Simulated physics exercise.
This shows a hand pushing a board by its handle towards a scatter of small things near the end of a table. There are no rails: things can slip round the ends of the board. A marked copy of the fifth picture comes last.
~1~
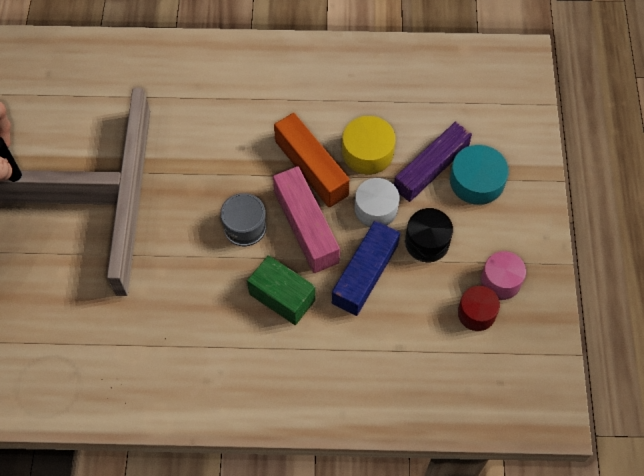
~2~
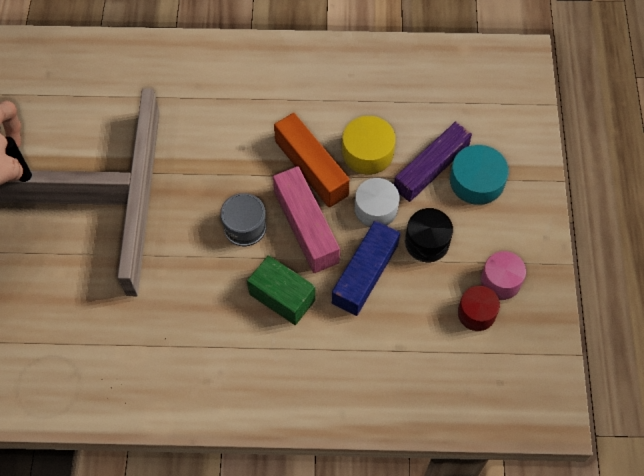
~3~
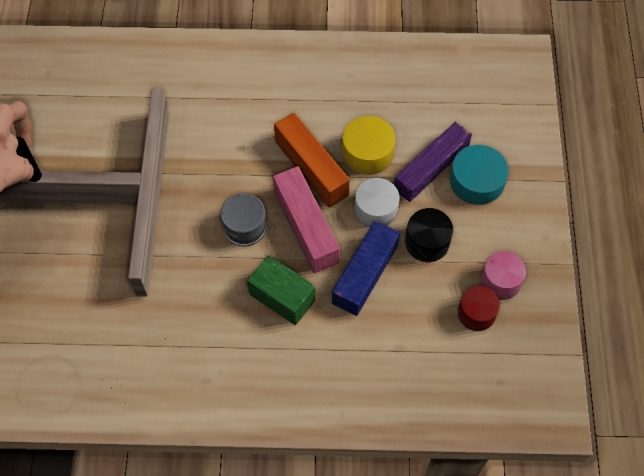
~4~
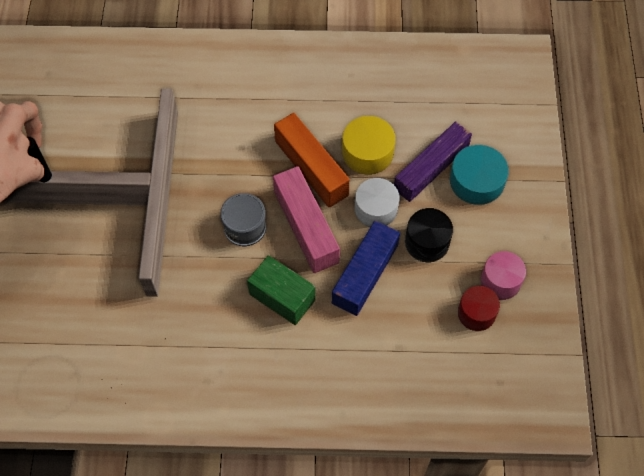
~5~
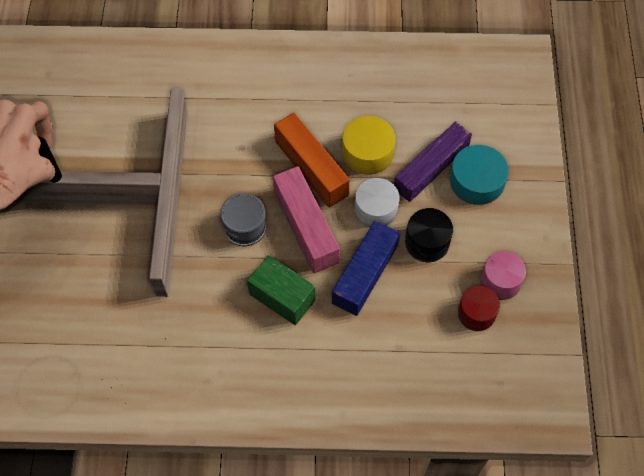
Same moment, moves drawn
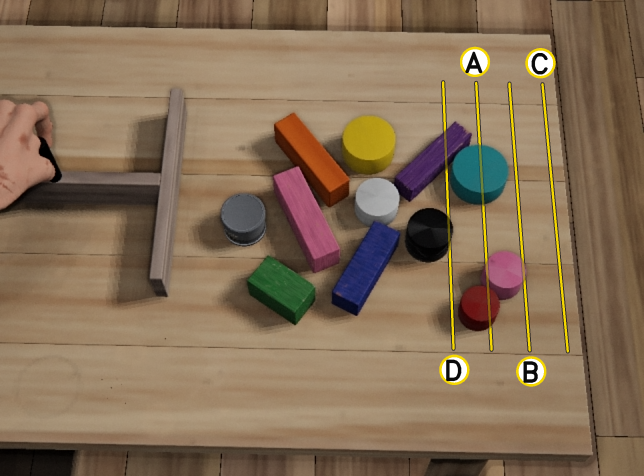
In this clip, a hand gripping the handle of a T-shaped board slides it slowly a short way right across a wooden table, while the scattered colourful blocks and round tins stay still, with a gap remaining before them.
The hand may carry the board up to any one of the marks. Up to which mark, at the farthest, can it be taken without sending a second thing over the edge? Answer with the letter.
It should halt at D.
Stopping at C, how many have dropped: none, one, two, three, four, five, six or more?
In all, six or more.
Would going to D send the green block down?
By then, no.
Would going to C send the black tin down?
Yes.
On the marked copy, A at (483, 207); B at (519, 208); C at (554, 208); D at (448, 206).
With D. Early on, board (267, 181); green block (304, 293); blue bar (373, 270).
Further on, board (368, 183); turquoise tin (505, 175); black tin (496, 232).
At the end, board (447, 184); black tin (570, 235); turquoise tin (559, 164); none fallen.
As for the rest, A drops three; B drops five; C drops eight.
